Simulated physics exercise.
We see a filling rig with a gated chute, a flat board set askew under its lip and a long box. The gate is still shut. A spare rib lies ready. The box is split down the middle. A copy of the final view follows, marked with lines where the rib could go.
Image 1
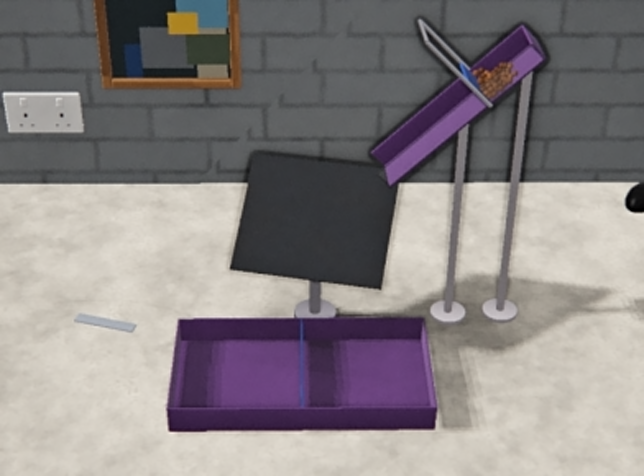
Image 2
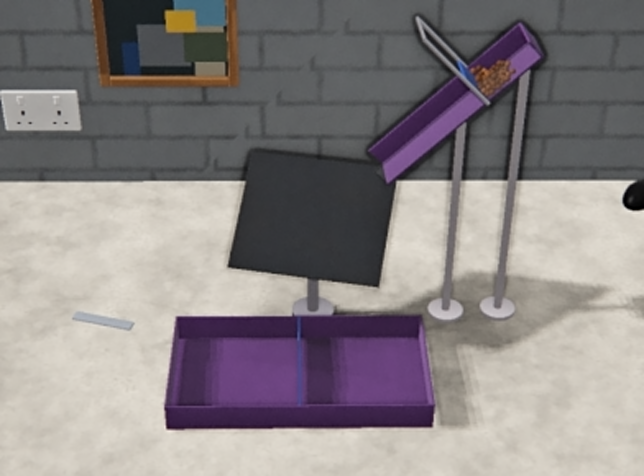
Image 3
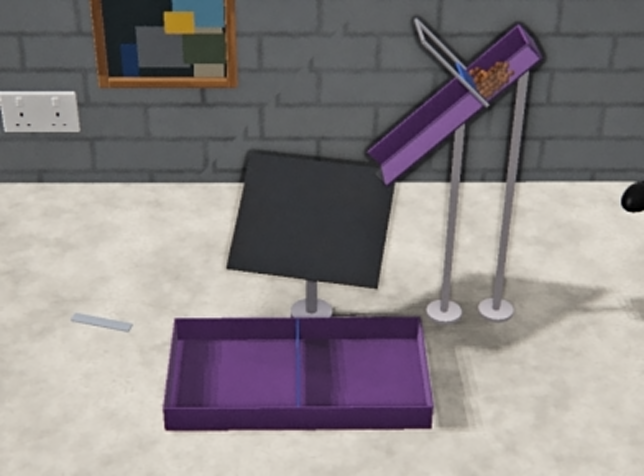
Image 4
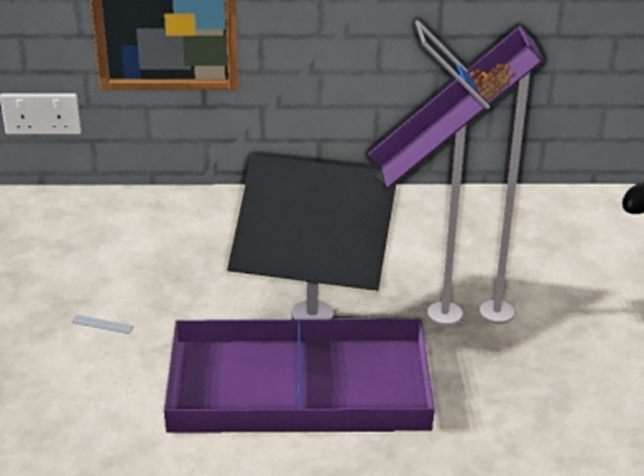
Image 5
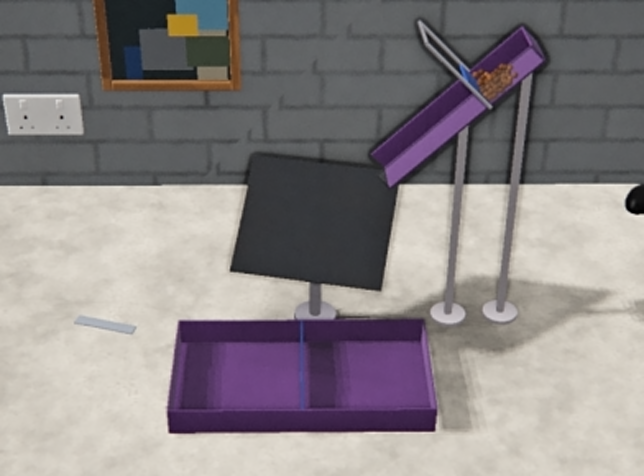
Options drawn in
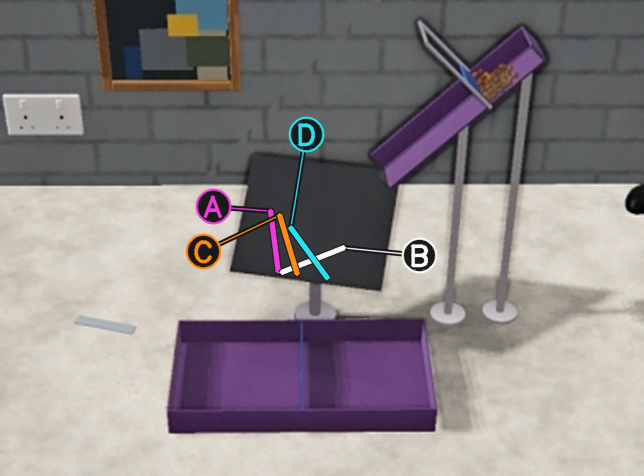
A long purple box with a divider sat on a pale surface below a tilted black board and a raised purple chute holding small orange-brown pieces behind a gate; only the view shifted very slightly.
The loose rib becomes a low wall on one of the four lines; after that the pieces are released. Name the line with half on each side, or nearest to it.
Line C does it best.
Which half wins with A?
Left.
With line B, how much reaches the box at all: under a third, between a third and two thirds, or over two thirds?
It is over two thirds.
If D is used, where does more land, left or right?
Right.
On the marked copy, line A from (270, 211) to (278, 271); line B from (343, 247) to (282, 272); line C from (279, 215) to (297, 273); line D from (290, 227) to (327, 277).
With A, of what is caught, most in the left half, about a quarter in the right.
With B, of what is caught, nearly all in the left half, a stray few in the right.
With C, of what is caught, about a third in the left half, about two thirds in the right.
With D, of what is caught, a small part in the left half, nearly all in the right.
